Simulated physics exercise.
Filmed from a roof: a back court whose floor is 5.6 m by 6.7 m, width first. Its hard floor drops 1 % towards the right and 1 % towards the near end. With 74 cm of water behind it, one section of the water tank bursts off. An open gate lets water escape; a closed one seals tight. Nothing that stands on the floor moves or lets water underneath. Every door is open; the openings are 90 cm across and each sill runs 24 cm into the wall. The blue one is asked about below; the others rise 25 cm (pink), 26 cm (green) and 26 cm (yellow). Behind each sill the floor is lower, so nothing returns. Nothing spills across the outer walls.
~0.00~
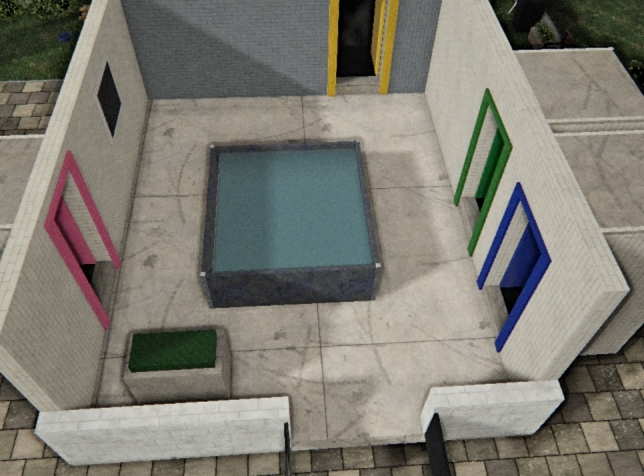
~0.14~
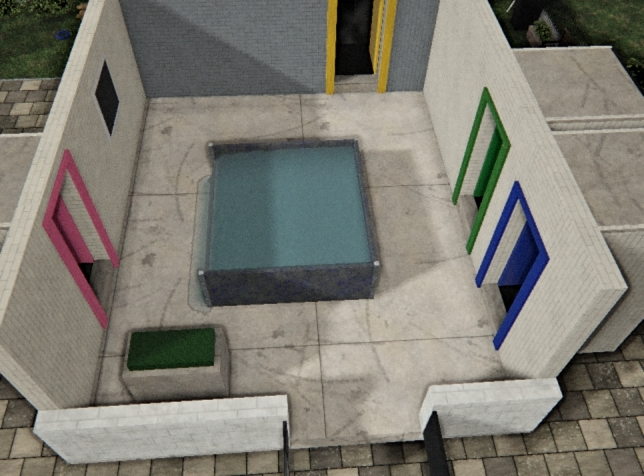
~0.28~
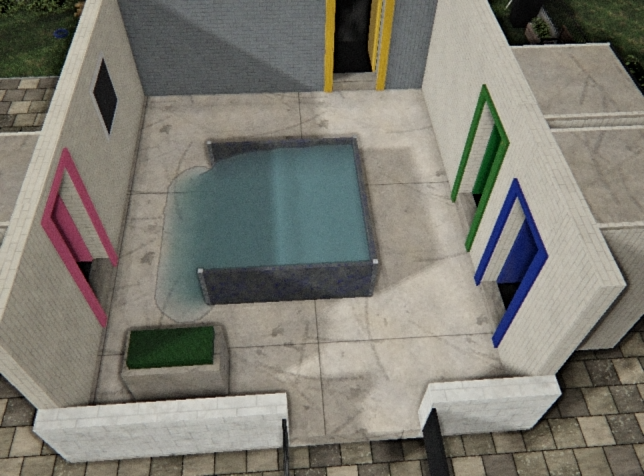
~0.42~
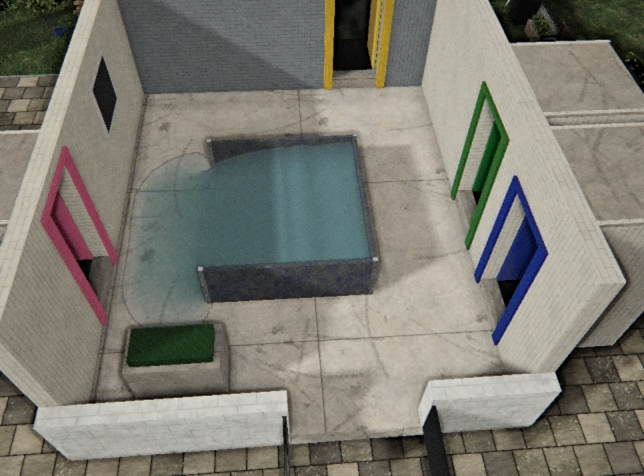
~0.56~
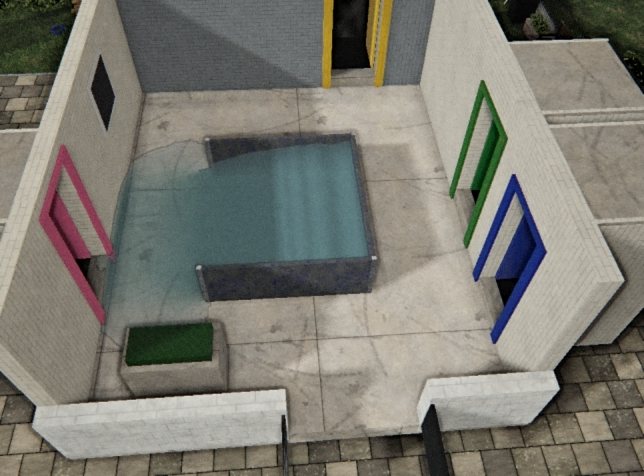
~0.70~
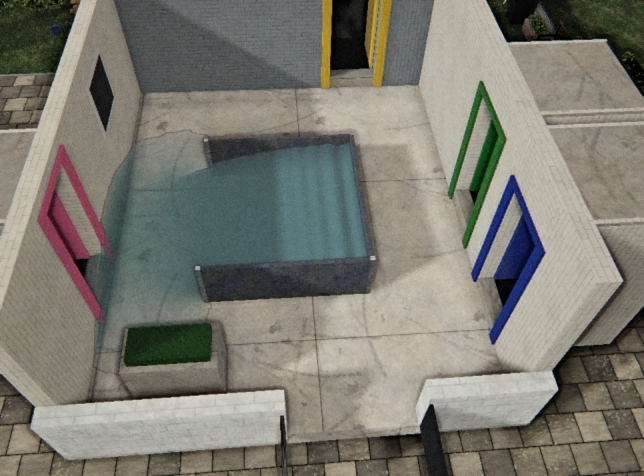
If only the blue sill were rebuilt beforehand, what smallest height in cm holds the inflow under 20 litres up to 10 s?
Close to 22 cm is just enough.
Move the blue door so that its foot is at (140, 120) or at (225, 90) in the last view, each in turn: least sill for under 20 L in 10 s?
About 21 and 18 cm.
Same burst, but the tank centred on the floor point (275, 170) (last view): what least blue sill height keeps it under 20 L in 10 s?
About 15 cm.
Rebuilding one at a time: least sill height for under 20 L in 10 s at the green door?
About 16 cm at green.
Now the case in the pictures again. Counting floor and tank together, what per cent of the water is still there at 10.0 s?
Some 82 per cent remains.
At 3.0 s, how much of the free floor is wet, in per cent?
About 55 per cent.
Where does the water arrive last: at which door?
Last comes the green one.
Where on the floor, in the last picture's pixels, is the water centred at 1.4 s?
At about (226, 231).
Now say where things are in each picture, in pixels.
The water tank at (288, 205) is whole and still, 74 cm deep; the blue door at (508, 277) is dry, in the first frame.
The front is at (196, 245), 0.3 m from the gap at (214, 228); 0.5 m2 of floor is wet, 74 cm left at the back, in the second frame.
The gap is at (213, 228), the front 0.8 m out at (168, 210); the back of the water tank holds 74 cm, in the third frame.
The front is at (127, 286), 1.3 m from the gap at (213, 227); 3.8 m2 of floor is wet, 74 cm left at the back, in the fourth frame.
The front is at (104, 260), 1.6 m from the gap at (212, 226); 5.3 m2 of floor is wet, 72 cm left at the back, in the fifth frame.
The front is at (95, 360), 1.7 m from the gap at (210, 226); 6.1 m2 of floor is wet, 65 cm left at the back; the blue door at (502, 269), 4.4 m from the gap, is still 4.2 m from the nearest water, in the sixth frame.
After 1.4 s water covers 25 % of the floor, deepest (54 cm) near (128, 238); it has not reached the blue door.
After 3.0 s water covers 55 % of the floor, deepest (51 cm) near (83, 430); it has not reached the blue door.
After 10.0 s water covers 100 % of the floor, deepest (20 cm) near (480, 296); 18 cm at the blue door, 173 litres in over its 12 cm sill.
At the blue door as built, the water arrived by 3.6 s and peaked near 25 cm at 4.6 s.
Run again over the same 10 s with other heights there, 35 litres in over 20 cm, 1 litre over 28 cm. The limit of 20 litres is kept from about 22 cm up.
